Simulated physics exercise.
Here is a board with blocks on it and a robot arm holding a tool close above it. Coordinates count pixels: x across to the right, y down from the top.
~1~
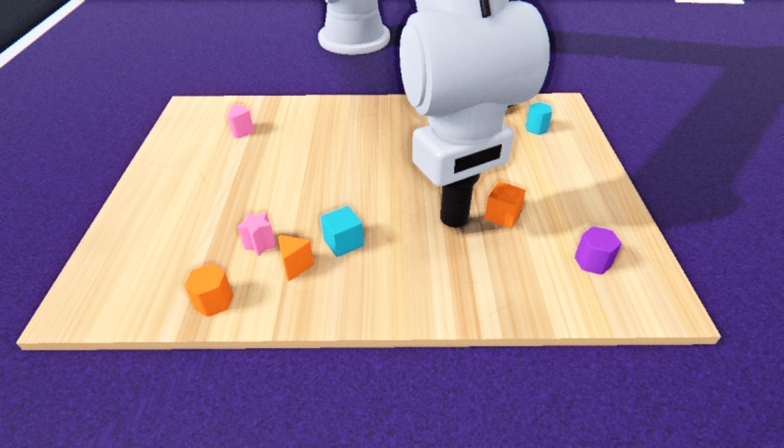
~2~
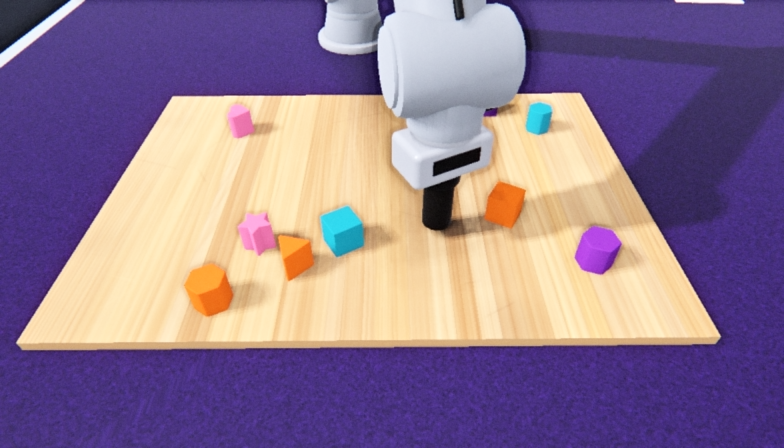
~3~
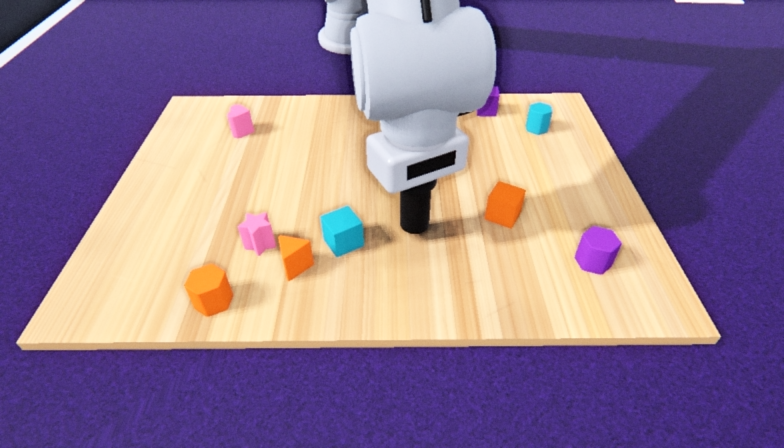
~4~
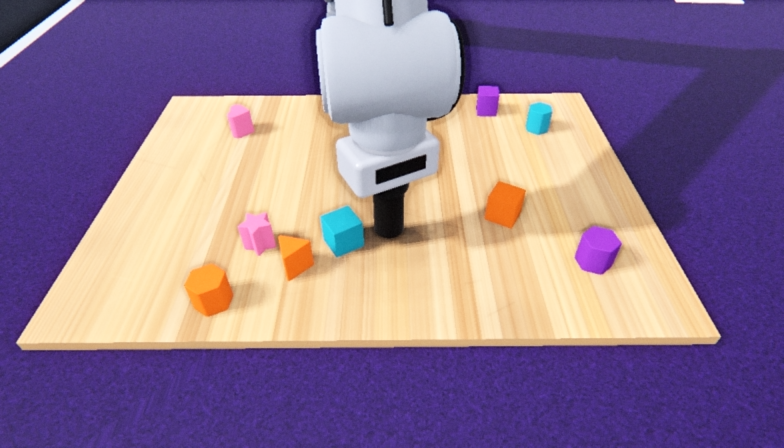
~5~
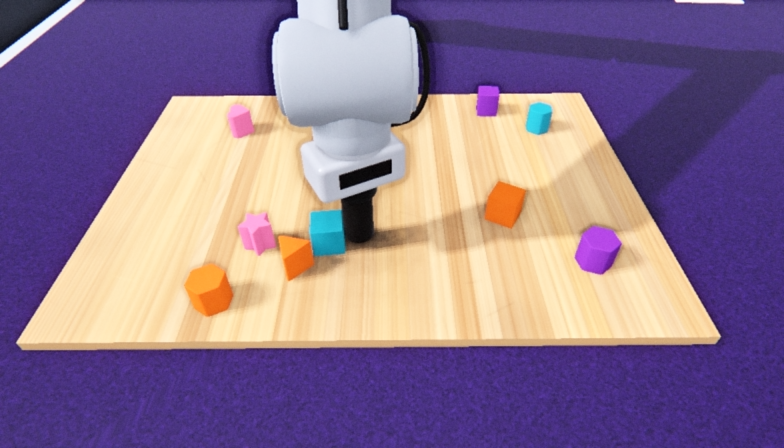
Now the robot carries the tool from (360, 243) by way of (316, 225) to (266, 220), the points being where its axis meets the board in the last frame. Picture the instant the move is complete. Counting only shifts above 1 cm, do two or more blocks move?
In short: No.
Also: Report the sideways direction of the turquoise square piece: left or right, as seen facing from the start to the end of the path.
The turquoise square piece is shifted sideways to the left, facing along the path from start to end.
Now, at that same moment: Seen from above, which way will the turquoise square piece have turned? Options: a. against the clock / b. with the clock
a.
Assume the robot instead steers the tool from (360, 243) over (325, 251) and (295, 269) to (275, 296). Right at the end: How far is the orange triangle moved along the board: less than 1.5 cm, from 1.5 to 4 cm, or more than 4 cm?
Of the three bands, it's over 4 cm.
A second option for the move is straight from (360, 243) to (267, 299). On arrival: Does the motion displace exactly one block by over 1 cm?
The answer is no.
What follows on the original path. One third of the way, tool (329, 221); turquoise square piece (299, 220), turned 35° anticlockwise.
Two thirds of the way, tool (298, 212); turquoise square piece (290, 221), turned 60° anticlockwise.
At the end, tool (264, 211); pink star in place; turquoise square piece (289, 221), turned 65° anticlockwise.
